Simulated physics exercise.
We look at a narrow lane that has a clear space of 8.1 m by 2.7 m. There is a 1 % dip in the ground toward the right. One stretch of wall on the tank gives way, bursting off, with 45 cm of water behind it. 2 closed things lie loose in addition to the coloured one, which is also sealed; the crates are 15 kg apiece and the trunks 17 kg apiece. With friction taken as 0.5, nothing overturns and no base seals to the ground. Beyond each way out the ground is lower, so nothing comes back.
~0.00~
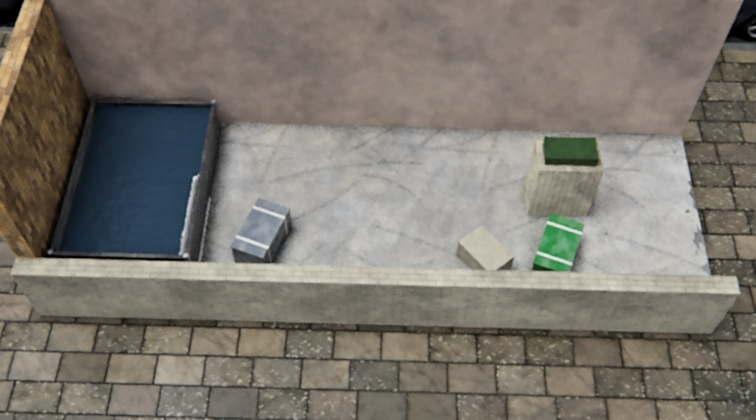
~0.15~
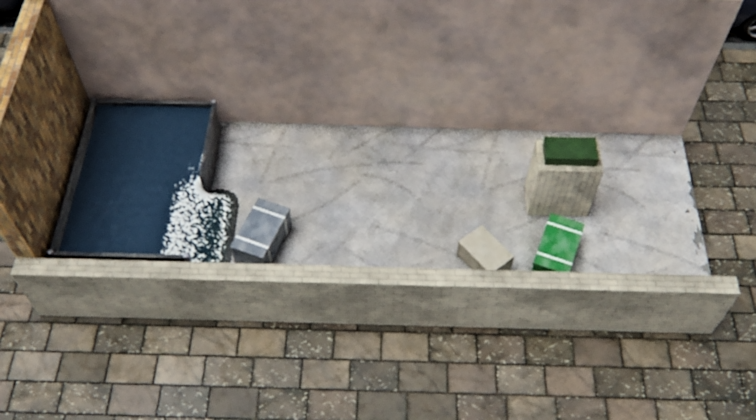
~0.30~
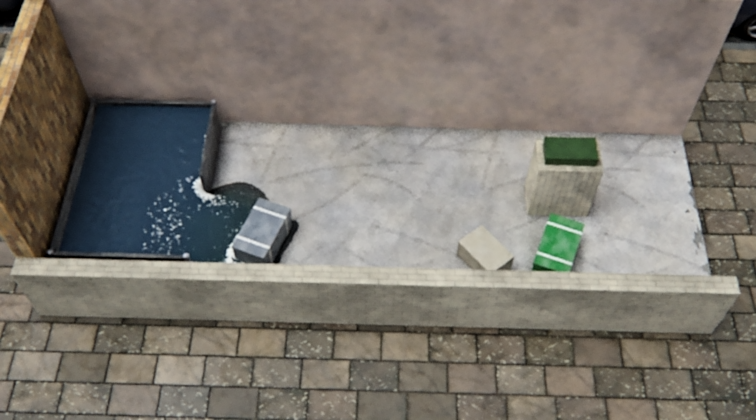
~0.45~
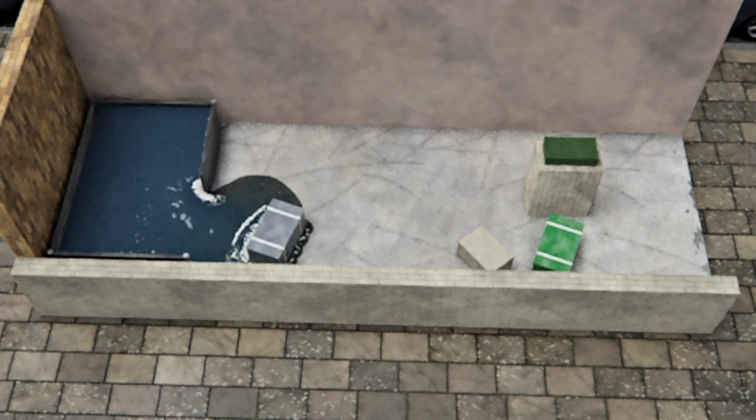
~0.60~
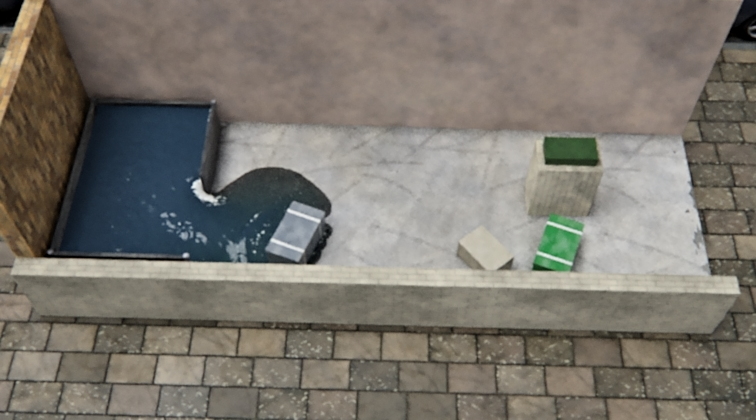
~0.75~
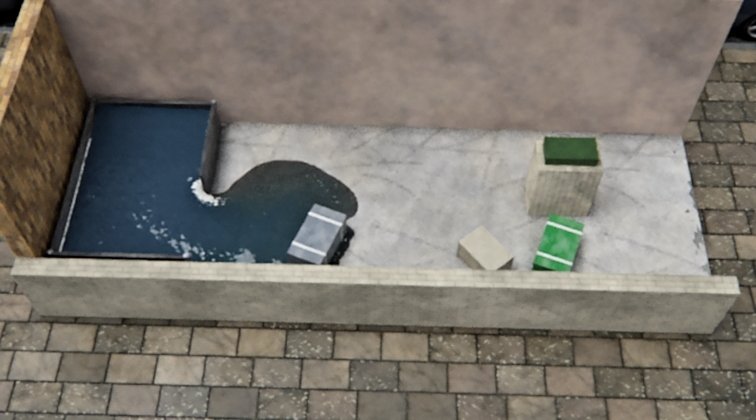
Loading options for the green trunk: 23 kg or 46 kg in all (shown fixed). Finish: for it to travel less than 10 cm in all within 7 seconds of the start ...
... no listed load suffices.
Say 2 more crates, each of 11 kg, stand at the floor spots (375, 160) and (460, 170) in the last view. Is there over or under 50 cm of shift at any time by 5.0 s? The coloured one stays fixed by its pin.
Taking them in turn, the first is above the mark and the second is above the mark.
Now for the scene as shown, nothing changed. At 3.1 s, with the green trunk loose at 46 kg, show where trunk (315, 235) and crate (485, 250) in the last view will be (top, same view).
First one near (528, 220), second near (565, 229).
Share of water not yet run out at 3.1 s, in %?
Somewhere near 100 percent, give or take.
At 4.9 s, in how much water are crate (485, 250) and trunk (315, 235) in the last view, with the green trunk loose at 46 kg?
10 and 10 cm.
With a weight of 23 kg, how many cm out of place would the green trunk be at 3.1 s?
Around 120 centimetres out of place.
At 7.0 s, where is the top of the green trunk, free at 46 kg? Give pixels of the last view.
Position estimate: Around (707, 230).
After 1.4 s the green trunk would be 0 cm from its start with 23 kg and 0 cm from its start with 46 kg; 0 cm of water round it then.
After 3.1 s the green trunk would be 117 cm from its start with 23 kg and 63 cm from its start with 46 kg; 10 cm of water round it then.
After 4.9 s the green trunk would be gone out with 23 kg and 190 cm from its start with 46 kg; 4 cm of water round it then.
After 7.0 s the green trunk would be gone out with 23 kg and 190 cm from its start with 46 kg; 2 cm of water round it then.
